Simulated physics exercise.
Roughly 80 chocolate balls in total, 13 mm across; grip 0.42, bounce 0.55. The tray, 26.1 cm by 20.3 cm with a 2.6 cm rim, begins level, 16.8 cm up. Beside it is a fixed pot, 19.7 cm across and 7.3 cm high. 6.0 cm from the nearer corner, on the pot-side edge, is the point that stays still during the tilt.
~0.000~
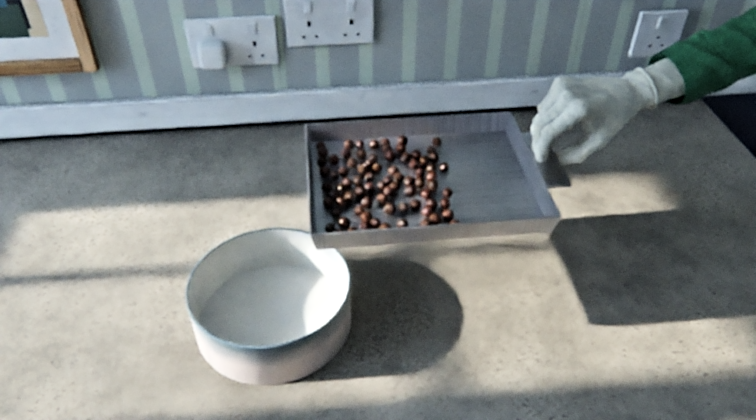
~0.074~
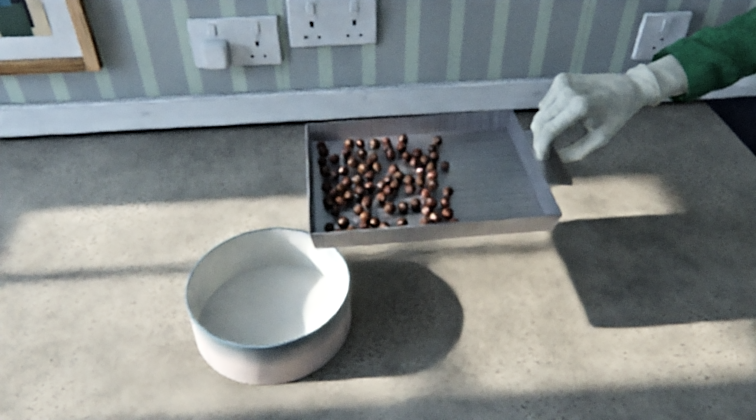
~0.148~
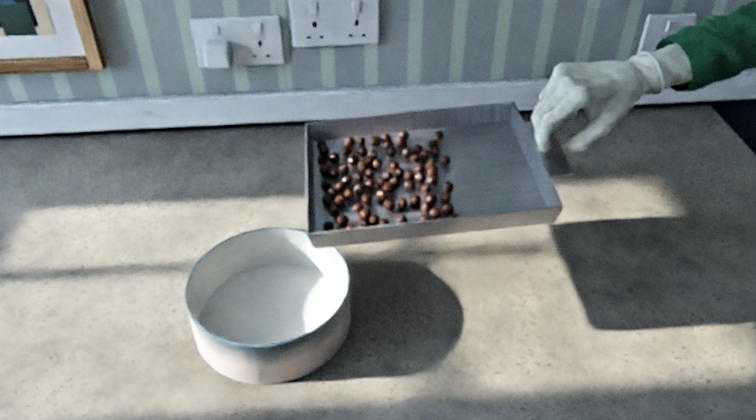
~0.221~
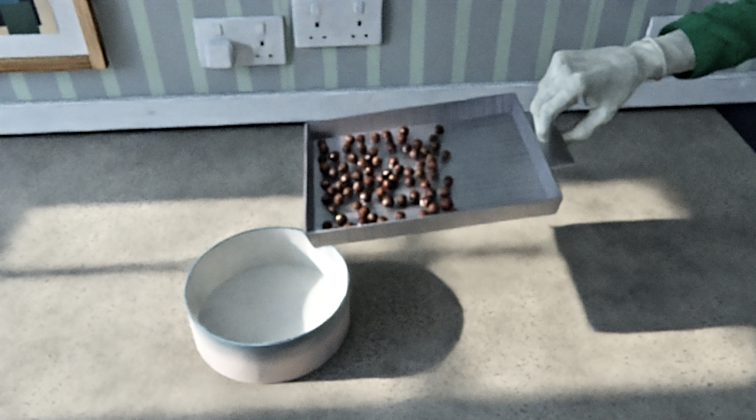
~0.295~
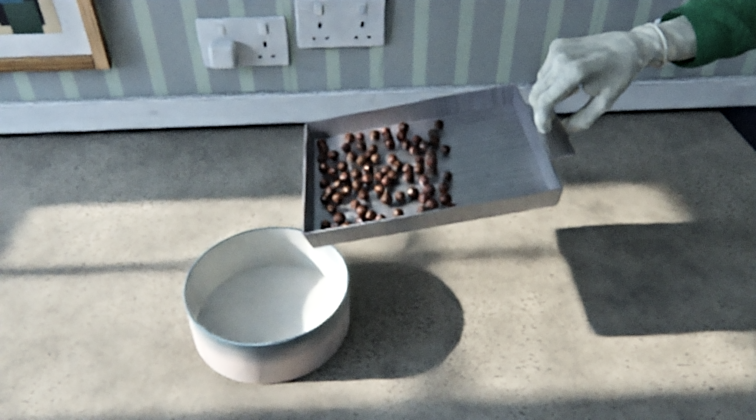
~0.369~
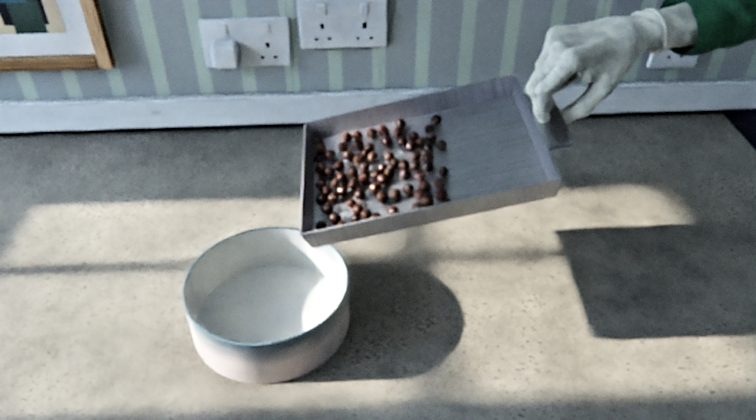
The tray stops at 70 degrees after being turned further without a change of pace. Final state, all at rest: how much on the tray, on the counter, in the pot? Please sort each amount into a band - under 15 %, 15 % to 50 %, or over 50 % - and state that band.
Tray: Over 50 %; counter: Under 15 %; pot: Under 15 %.
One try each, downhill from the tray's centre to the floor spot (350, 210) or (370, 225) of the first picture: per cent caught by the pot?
About 0 per cent on the first try and 0 per cent on the second.
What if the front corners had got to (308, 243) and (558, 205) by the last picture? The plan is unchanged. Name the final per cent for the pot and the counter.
You'd end with pot at 0 and counter at 0.
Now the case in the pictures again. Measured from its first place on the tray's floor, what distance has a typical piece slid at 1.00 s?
About 5 cm.
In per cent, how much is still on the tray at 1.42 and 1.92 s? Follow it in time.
Roughly 100 then 100.
After 1.00 s, tilt 40 degrees; the tray holds 100 %, the pot 0 %.
Then, at 1.42 s, tilt 58 degrees; the tray holds 100 %, the pot 0 %.
Then, at 1.92 s, tilt 70 degrees; the tray holds 100 %, the pot 0 %.
In the end, at 2.2 s, tray 100 %, counter 0 %, pot 0 %.
